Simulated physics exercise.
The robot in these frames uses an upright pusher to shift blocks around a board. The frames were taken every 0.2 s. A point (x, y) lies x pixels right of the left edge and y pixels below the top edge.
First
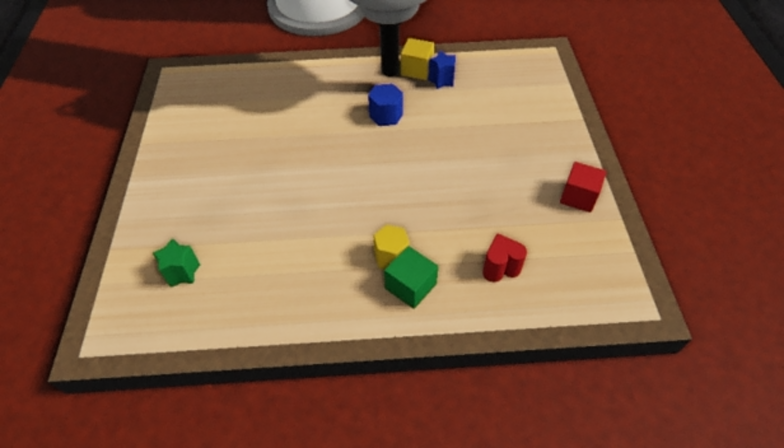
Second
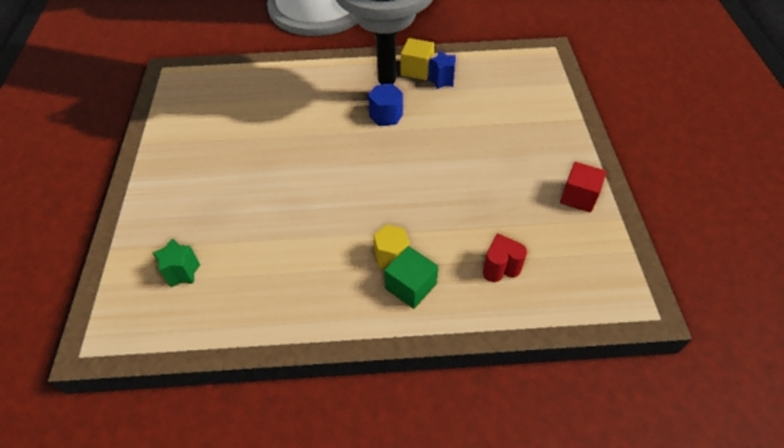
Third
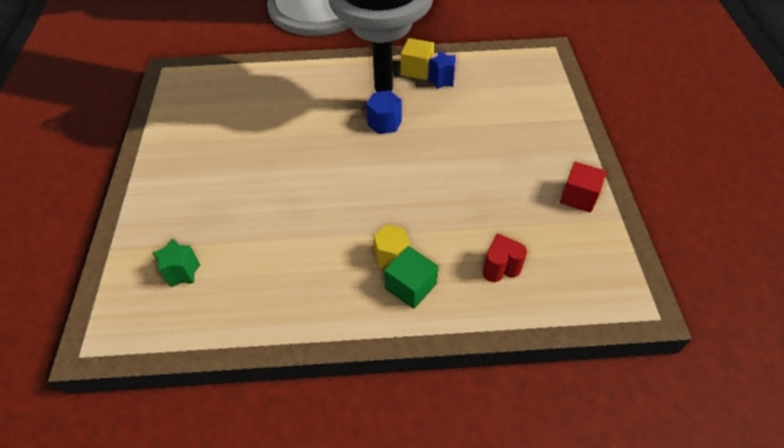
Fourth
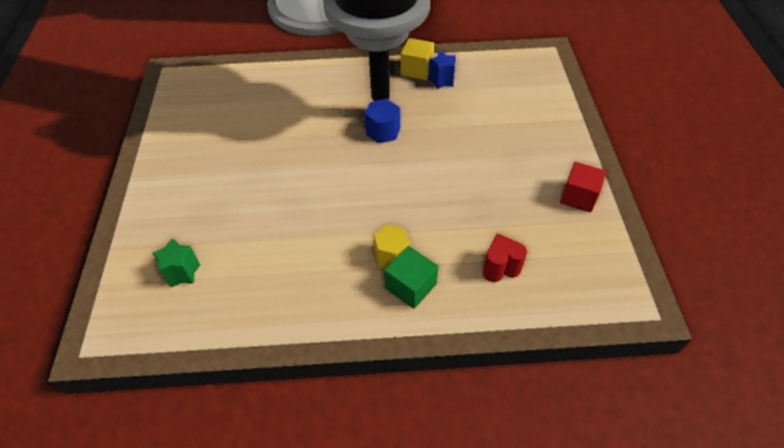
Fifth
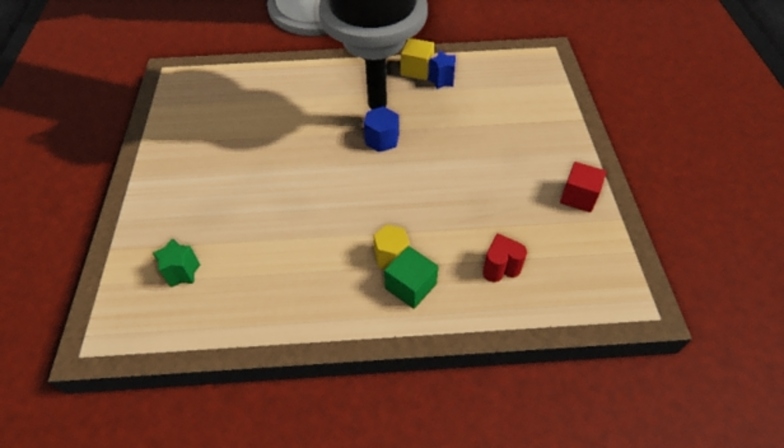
To begin with, a robot's upright black pusher stands just behind a blue six-sided block near the far edge of a wooden board scattered with colored blocks. The pusher moves toward the block, then nudges it a short way toward the near side, while the other blocks stay still.
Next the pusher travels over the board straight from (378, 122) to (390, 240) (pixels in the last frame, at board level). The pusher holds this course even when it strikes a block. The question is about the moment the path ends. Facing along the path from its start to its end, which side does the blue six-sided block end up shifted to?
Displaced right.
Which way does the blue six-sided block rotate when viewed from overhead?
Seen from above, its turn is clockwise.
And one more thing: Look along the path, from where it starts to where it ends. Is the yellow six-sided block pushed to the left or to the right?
Sideways, to the right.
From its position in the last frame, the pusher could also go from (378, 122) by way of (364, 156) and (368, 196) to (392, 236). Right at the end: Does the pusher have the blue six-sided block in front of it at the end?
The answer is no.
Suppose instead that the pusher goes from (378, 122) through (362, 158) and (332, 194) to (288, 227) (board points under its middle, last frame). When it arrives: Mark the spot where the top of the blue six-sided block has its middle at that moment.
It sits at (380, 157).
On the path given first. One third of the way, pusher (382, 142); blue six-sided block (383, 156).
Two thirds of the way, pusher (386, 181); blue six-sided block (383, 198), turned 25° clockwise.
At the end, pusher (390, 226); blue six-sided block (363, 235), turned 85° clockwise; yellow six-sided block (376, 265), turned 85° anticlockwise; green square (415, 273).
